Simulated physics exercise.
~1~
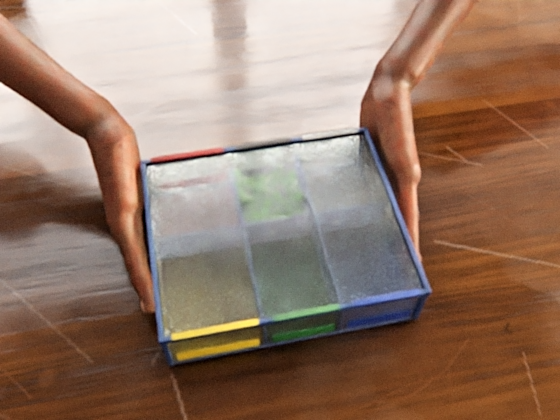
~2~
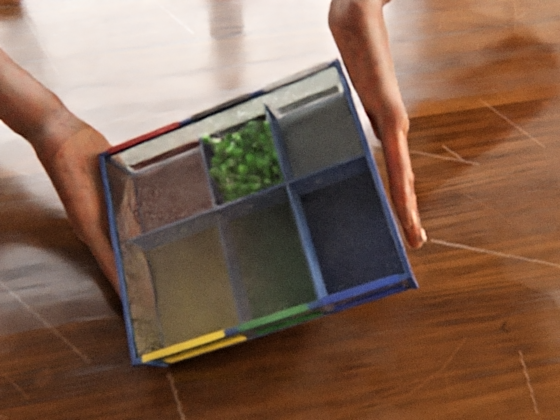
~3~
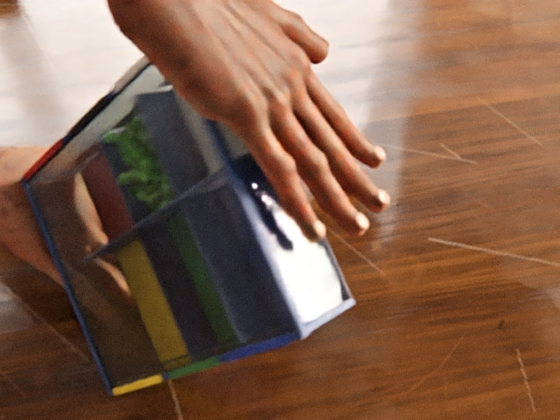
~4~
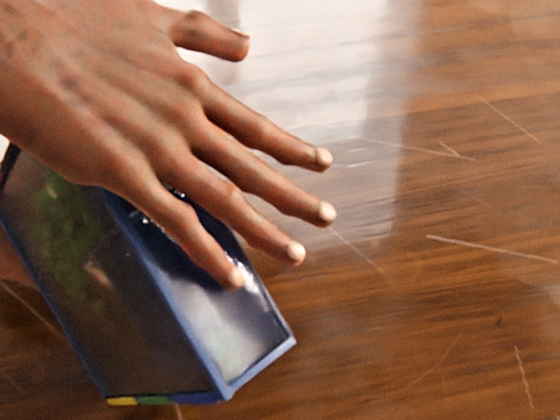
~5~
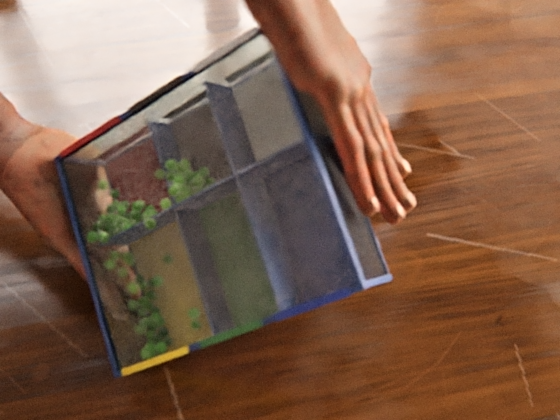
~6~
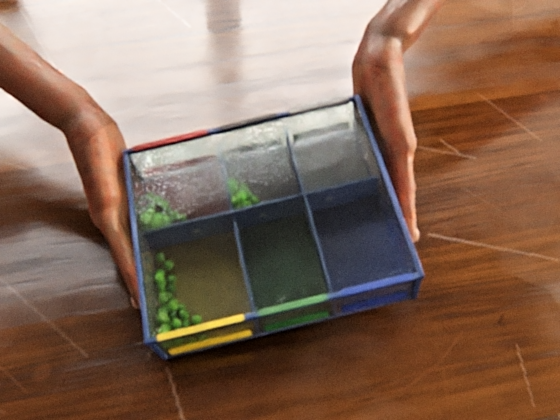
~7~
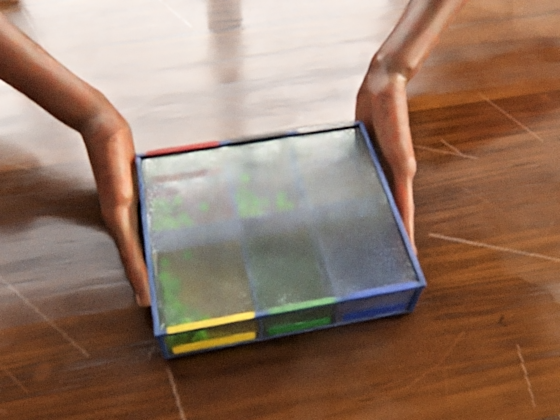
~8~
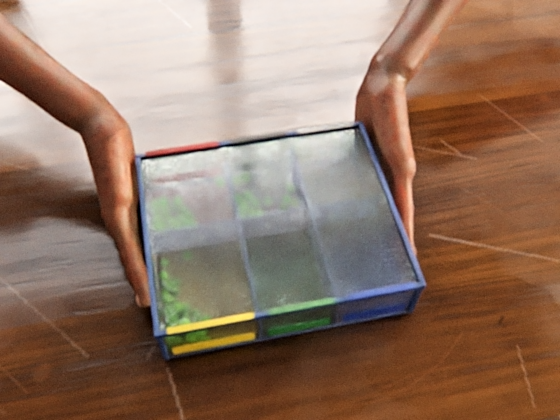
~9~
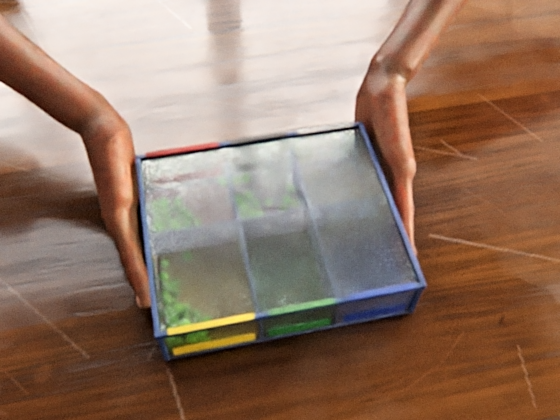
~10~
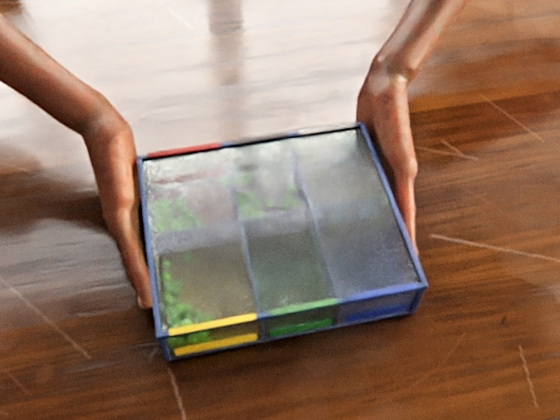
A clear-lidded, divided box holding green peas in its back middle compartment was tipped steeply up on its side by two hands, then laid flat again on the wooden floor, leaving the peas spread among that compartment and the two on the left.
